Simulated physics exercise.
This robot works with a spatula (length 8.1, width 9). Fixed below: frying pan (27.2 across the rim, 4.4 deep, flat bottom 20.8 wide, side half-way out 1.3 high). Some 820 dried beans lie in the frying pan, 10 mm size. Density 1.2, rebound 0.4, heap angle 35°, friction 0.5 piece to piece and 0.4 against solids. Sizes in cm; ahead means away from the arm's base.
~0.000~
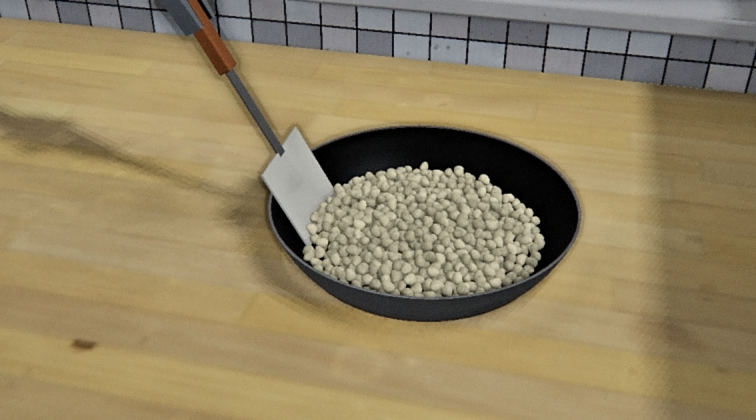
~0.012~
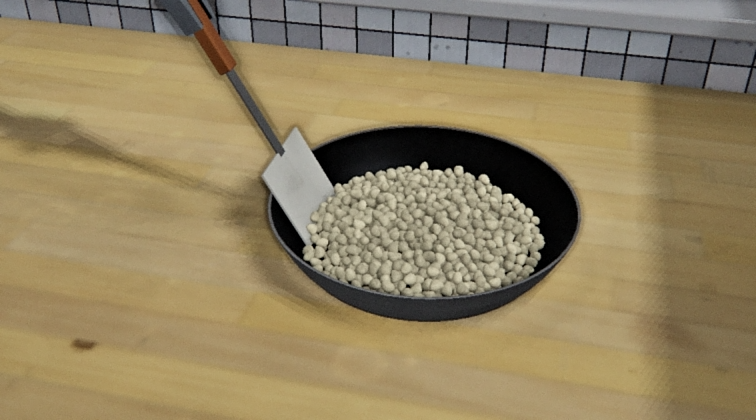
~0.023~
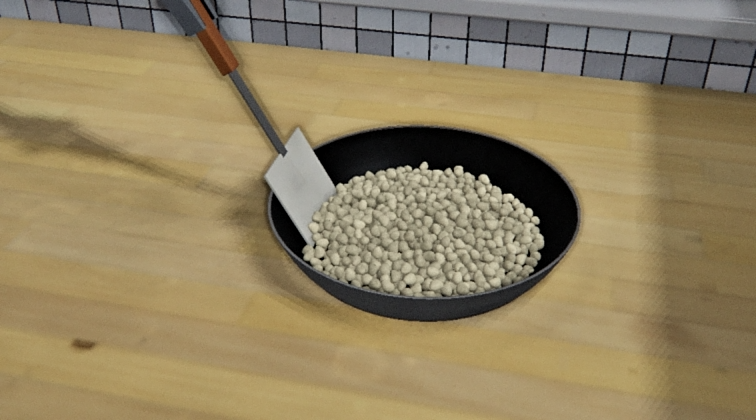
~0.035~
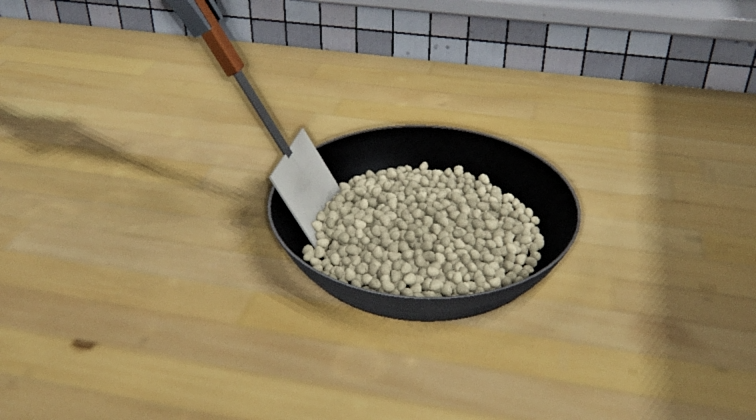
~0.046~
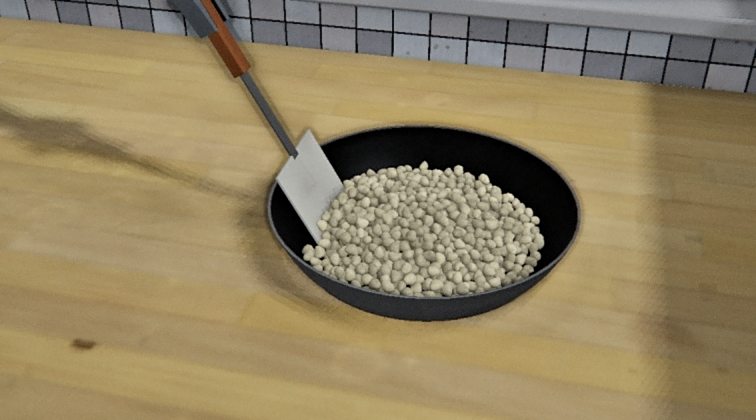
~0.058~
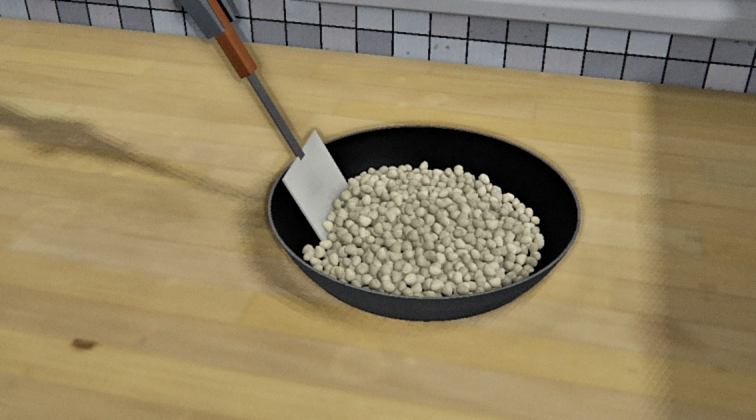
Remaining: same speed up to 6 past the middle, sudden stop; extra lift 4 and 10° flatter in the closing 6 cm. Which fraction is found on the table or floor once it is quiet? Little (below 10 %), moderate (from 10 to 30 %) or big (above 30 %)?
Share on the table or floor: Little (below 10 %).
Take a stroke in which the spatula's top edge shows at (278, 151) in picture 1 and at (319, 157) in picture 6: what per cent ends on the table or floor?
Some 10 per cent.
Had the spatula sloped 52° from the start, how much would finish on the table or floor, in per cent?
In that case some 0 per cent.
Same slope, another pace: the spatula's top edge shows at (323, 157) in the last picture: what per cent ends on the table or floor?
About 15 per cent.
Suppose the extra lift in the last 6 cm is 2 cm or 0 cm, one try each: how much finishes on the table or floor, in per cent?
Some 0 and 0 per cent.
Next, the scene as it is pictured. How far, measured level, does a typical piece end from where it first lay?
About 4 cm.
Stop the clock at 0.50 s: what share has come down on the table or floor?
Some 0 per cent.
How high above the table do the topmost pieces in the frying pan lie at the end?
Roughly 5.5 cm.
After 0.16 s, sloping 61°, highest piece 4 above the table; 819 in the frying pan.
After 0.25 s, sloping 57°, highest piece 5 above the table; 819 in the frying pan.
After 0.50 s, sloping 51°, highest piece 5 above the table; 819 in the frying pan.
After 1.55 s, sloping 51°, highest piece 5 above the table; 819 in the frying pan.
In the end, 819 in the frying pan. That is 0 % on the table or floor.
